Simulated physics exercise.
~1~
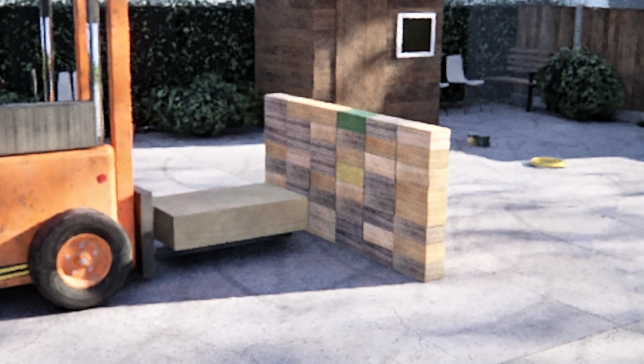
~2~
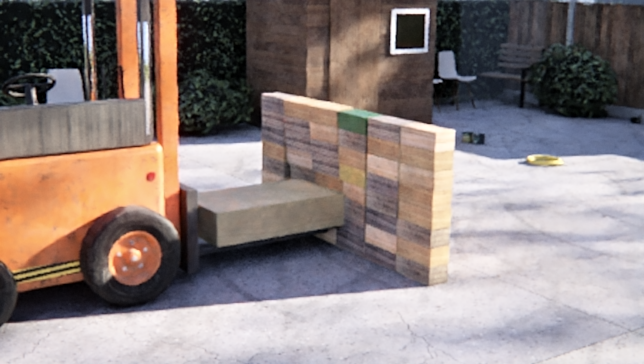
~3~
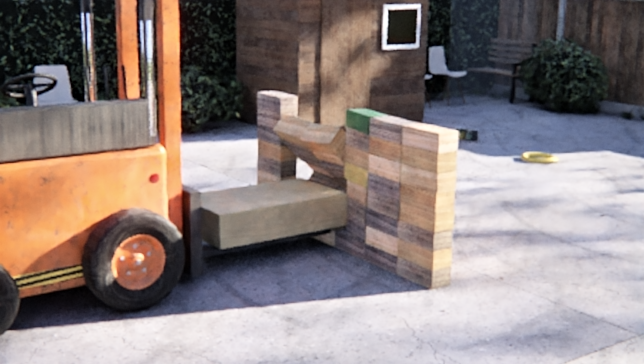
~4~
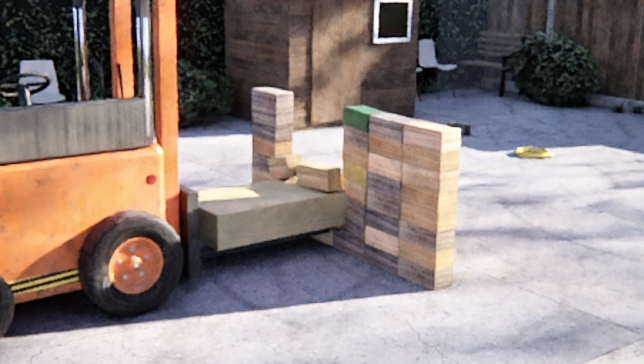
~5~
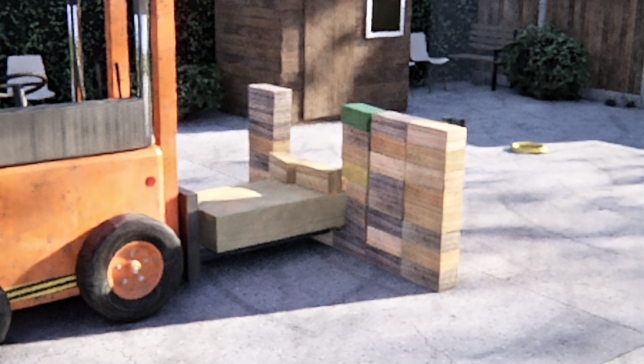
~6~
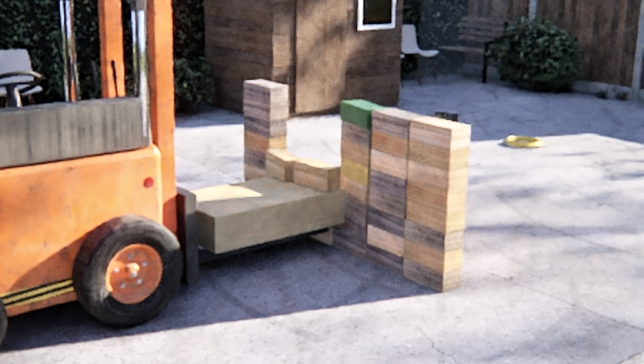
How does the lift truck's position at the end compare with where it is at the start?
The lift truck ends a little further to the right than where it starts, with more of its orange body in view.
